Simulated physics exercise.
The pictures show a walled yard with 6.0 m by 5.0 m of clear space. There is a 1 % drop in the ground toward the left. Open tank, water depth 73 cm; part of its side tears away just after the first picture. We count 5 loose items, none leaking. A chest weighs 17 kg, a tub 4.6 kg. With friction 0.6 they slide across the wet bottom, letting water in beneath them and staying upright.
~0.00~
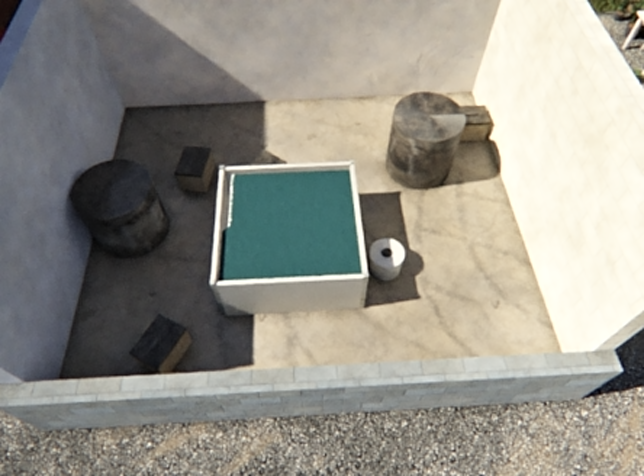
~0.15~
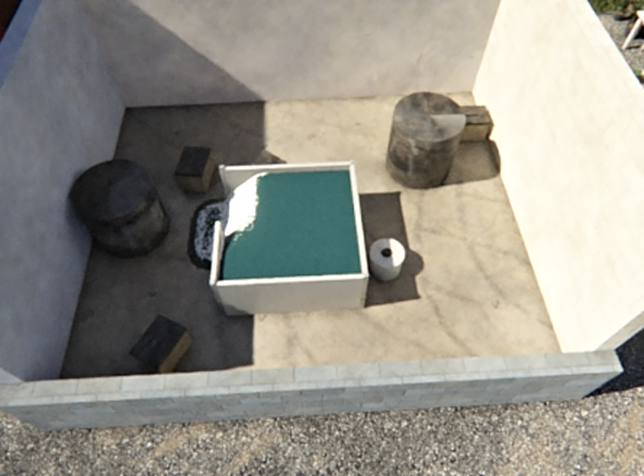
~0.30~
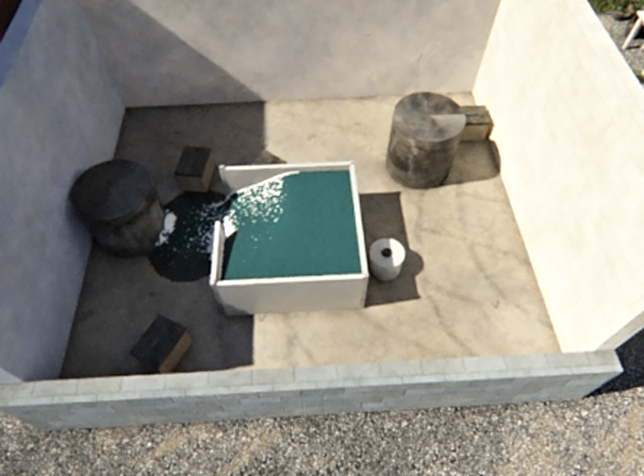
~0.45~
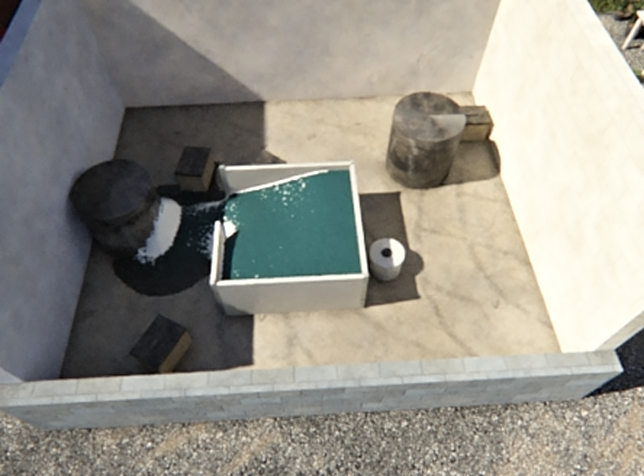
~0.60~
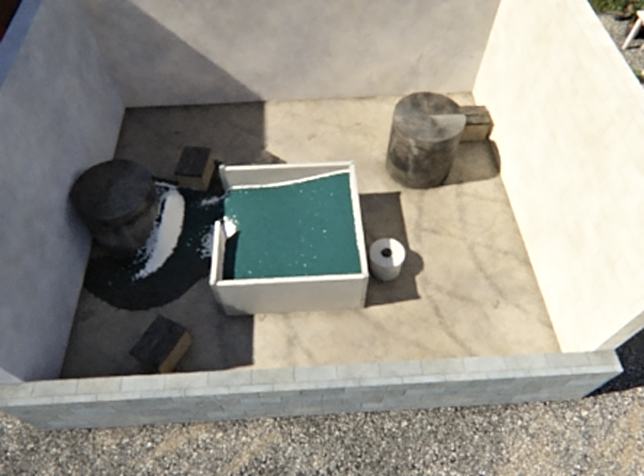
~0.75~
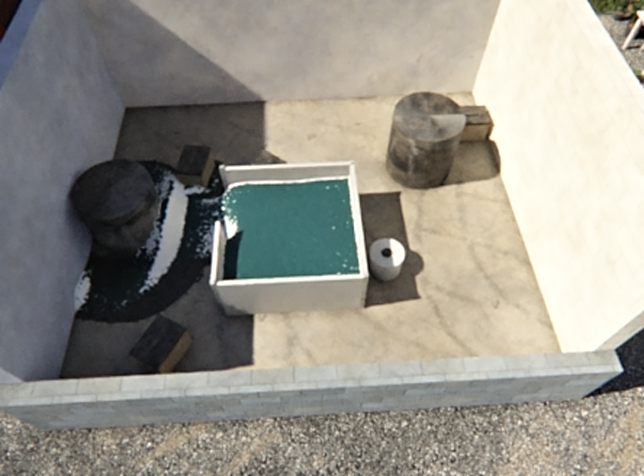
In a pale walled yard, a white open tank of dark green water stands among dark cylinders and small boxes. Its left side gives way, and water pours out with white foam, spreading leftward across the floor around the large dark cylinder and reaching the left wall, while the surrounding objects stay in place.
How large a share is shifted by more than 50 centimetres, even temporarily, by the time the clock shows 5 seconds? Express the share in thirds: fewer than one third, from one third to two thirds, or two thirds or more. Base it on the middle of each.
It will be a fair part, a third to two thirds.
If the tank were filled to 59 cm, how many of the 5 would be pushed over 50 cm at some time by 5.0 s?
Then it comes to 2.
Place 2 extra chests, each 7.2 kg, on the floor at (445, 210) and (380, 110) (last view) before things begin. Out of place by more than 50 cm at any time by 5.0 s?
Below, above.
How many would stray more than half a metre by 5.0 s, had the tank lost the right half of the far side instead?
Then it comes to 1 of them.
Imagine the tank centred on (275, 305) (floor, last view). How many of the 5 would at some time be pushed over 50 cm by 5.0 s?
The count would be 2.
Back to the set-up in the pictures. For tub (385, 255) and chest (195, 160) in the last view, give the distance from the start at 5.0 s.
In that order: 0 cm, 250 cm.
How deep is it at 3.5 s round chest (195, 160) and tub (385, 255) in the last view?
About 4 and 0 cm.
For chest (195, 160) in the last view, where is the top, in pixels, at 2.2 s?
Look for it near (216, 93).
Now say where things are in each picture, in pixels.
The first picture shows a chest at (193, 160) rests on the ground; a chest at (264, 167) rests on the ground; water covers 2.9 m2; 0 of 5 have shifted.
The second picture shows a chest at (193, 160), on the bottom; a chest at (264, 167) rests on the ground; water covers 3.4 m2; 0 of 5 have shifted.
The third picture shows a chest at (193, 160) rests on the ground; a chest at (264, 167), on the bottom; water covers 4.1 m2; 0 of 5 have shifted.
The fourth picture shows a chest at (193, 160), on the bottom; a chest at (264, 167), on the bottom; 4.7 m2 under water; 0 of 5 have shifted.
The fifth picture shows a chest at (193, 160), on the bottom; a chest at (264, 167), on the bottom; 5.3 m2 under water; 0 of 5 have shifted.
The sixth picture shows a chest at (193, 159) rests on the ground; a chest at (264, 167), on the bottom; 6.0 m2 under water; 0 of 5 have shifted.
After 1.1 s 0 of 5 are over 50 cm from their spots; 0 afloat.
After 2.2 s 1 of 5 are over 50 cm from their spots; 0 afloat.
After 3.5 s 2 of 5 are over 50 cm from their spots; 0 afloat.
After 5.0 s 2 of 5 are over 50 cm from their spots, and 2 have been at some point; 0 afloat.
